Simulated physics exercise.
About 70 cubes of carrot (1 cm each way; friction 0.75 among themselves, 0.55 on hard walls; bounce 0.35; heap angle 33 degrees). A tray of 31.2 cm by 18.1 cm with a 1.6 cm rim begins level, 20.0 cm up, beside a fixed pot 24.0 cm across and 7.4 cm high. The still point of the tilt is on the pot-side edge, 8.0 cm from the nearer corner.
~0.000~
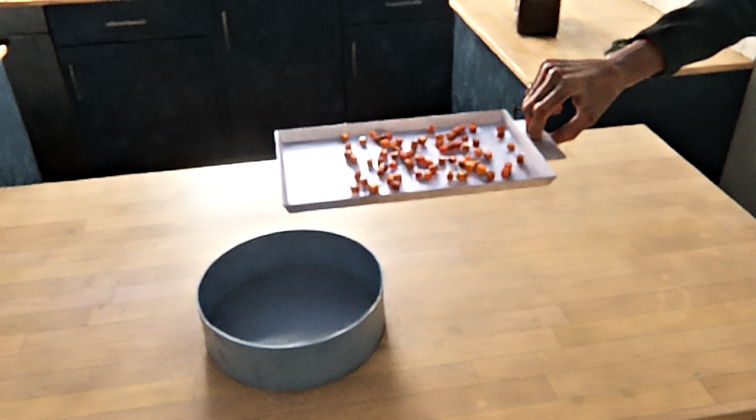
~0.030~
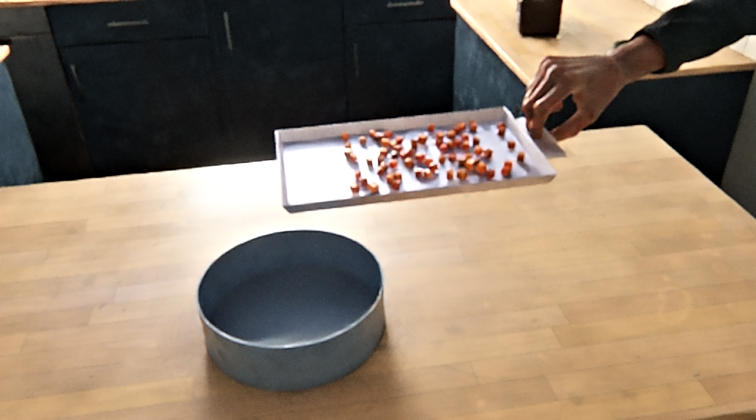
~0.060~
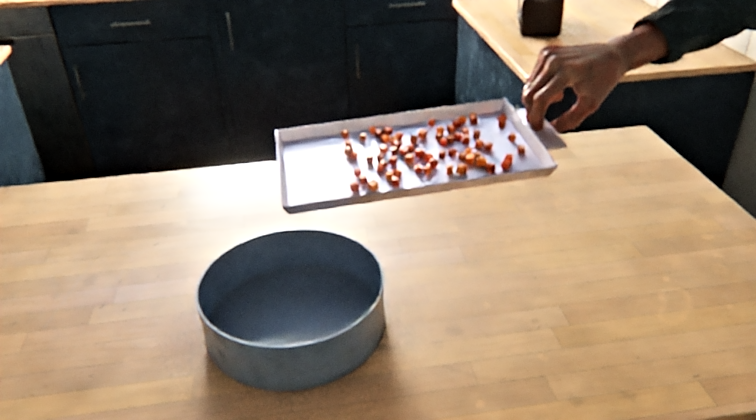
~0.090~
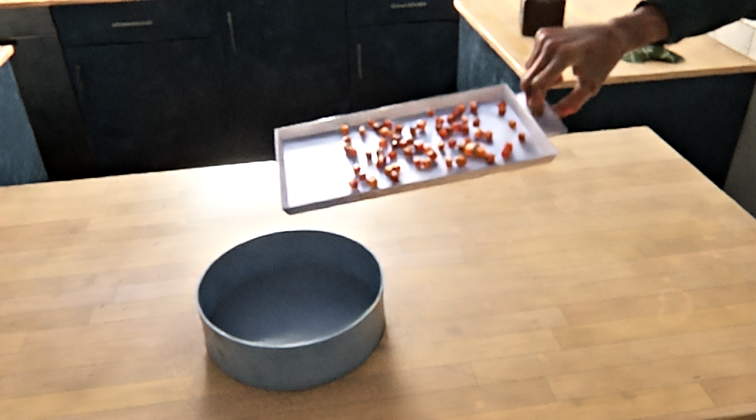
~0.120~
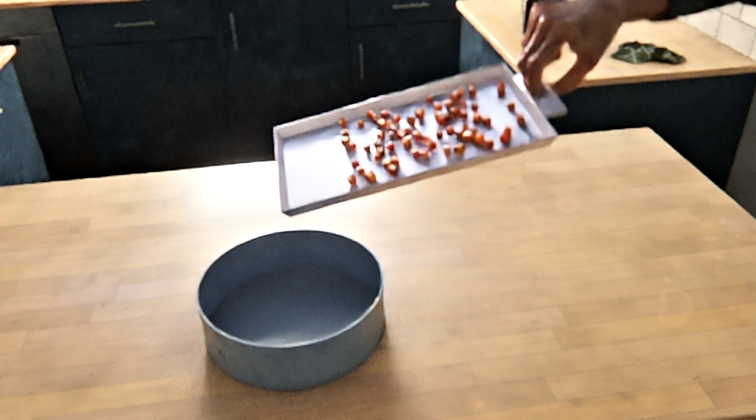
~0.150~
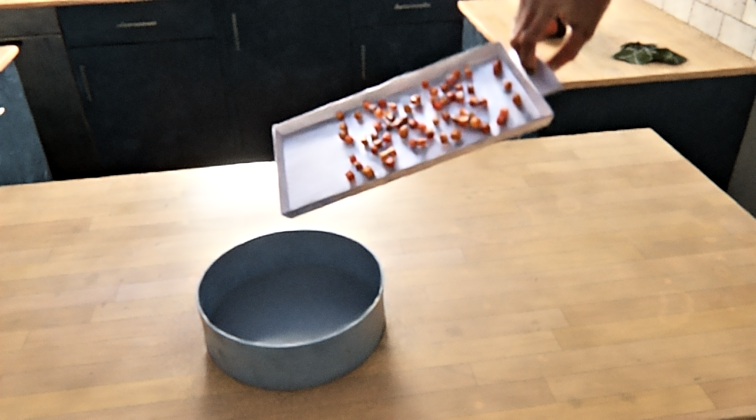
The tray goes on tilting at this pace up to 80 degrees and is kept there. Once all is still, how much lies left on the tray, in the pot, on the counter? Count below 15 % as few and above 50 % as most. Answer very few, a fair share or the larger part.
Tray: Very few, pot: The larger part, counter: A fair share.
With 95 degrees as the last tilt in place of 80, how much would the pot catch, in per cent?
It would be near 55 per cent.
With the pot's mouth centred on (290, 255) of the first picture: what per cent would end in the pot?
Some 40 per cent.
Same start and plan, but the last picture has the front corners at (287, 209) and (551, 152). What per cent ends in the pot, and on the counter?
Pot 95, counter 5.
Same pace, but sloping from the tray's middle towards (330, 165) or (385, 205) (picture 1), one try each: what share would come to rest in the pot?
About 30 and 50 per cent.
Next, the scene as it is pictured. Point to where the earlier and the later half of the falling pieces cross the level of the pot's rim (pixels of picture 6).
First near (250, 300), later near (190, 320).
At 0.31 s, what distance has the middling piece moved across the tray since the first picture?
About 0 cm.
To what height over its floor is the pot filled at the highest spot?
Some 2.0 cm.
Then, at 0.31 s, tilt 53 degrees; the tray holds 100 %, the pot 0 %.
Then, at 0.41 s, tilt 73 degrees; the tray holds 100 %, the pot 0 %.
After 0.65 s, tilt 80 degrees; the tray holds 0 %, the pot 60 %.
In the end, at 1.9 s, tray 0 %, pot 60 %, counter 40 %.
